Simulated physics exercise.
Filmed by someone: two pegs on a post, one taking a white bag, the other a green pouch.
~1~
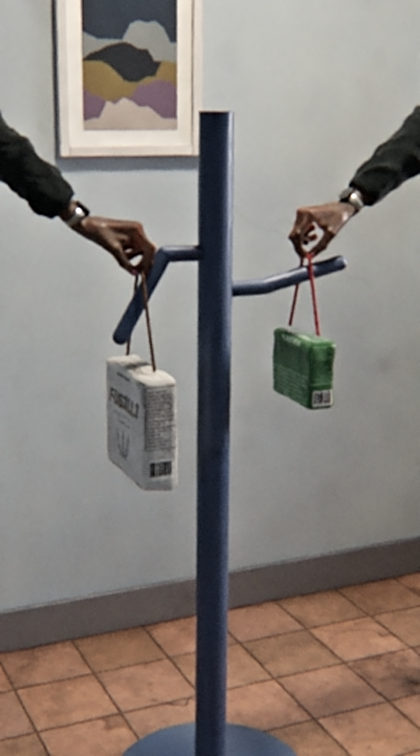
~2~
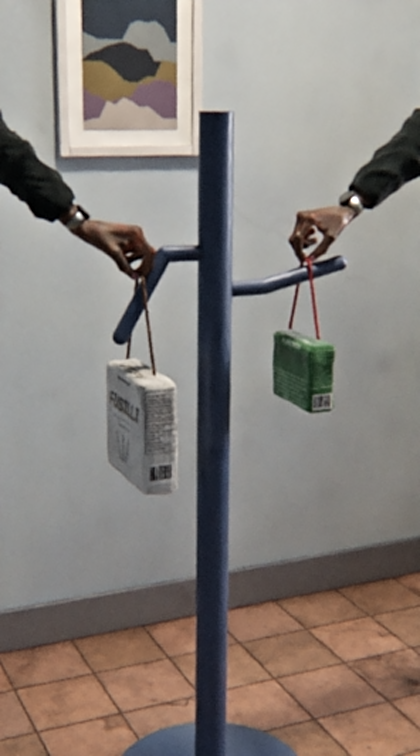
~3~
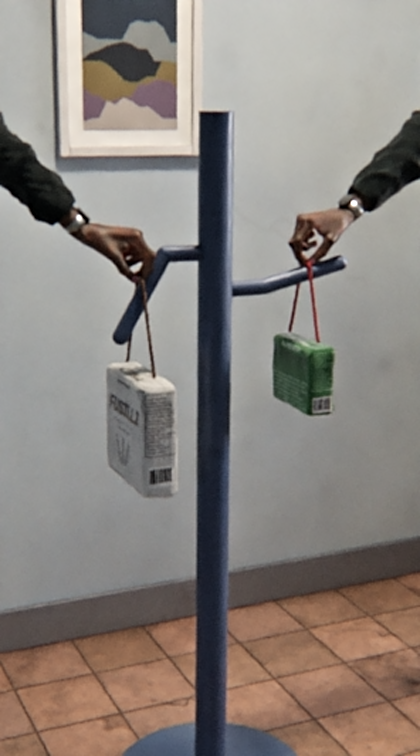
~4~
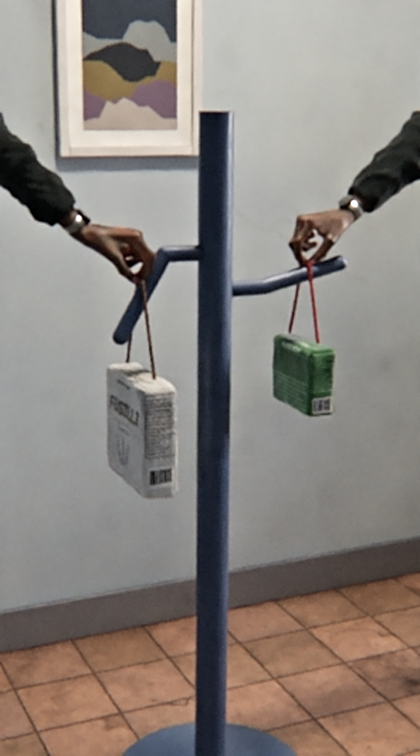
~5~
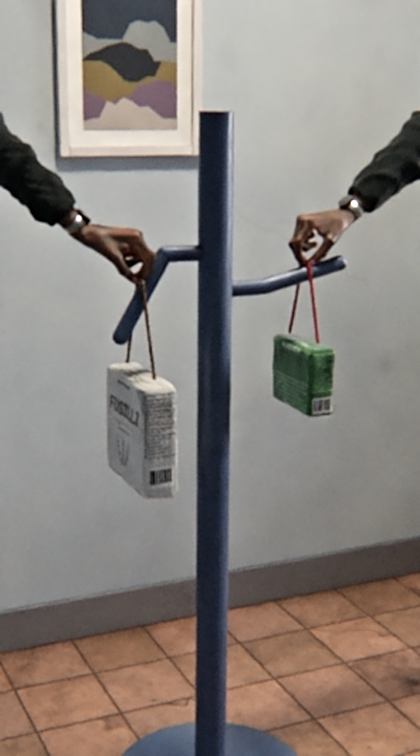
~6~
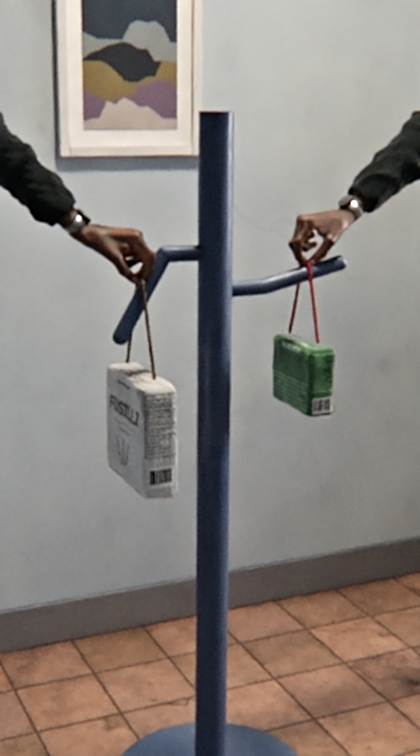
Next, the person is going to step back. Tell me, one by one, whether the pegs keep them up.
Outcome: My guess is the white bag will be off the peg; my guess is the green pouch will remain hung up.
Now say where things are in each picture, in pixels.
White bag (141, 422); green pouch (303, 367); left peg tip (120, 337); right peg tip (339, 263), in the first picture.
White bag (141, 426); green pouch (303, 370), in the second picture.
White bag (141, 428); green pouch (303, 373), in the third picture.
White bag (141, 429); green pouch (303, 374), in the fourth picture.
White bag (141, 429); green pouch (303, 374), in the fifth picture.
White bag (141, 429); green pouch (303, 374); left peg tip (120, 337), sloping steeply down; right peg tip (339, 263), pointing up, in the sixth picture.
Then, 0.36 s past the final frame, white bag falling near (142, 642); green pouch on its peg near (300, 377).
Then, 0.64 s past the final frame, white bag on the floor; green pouch on its peg near (297, 378).
When it is over, white bag on the floor; green pouch on its peg near (296, 378). The white bag comes down and the green pouch stays hanging.
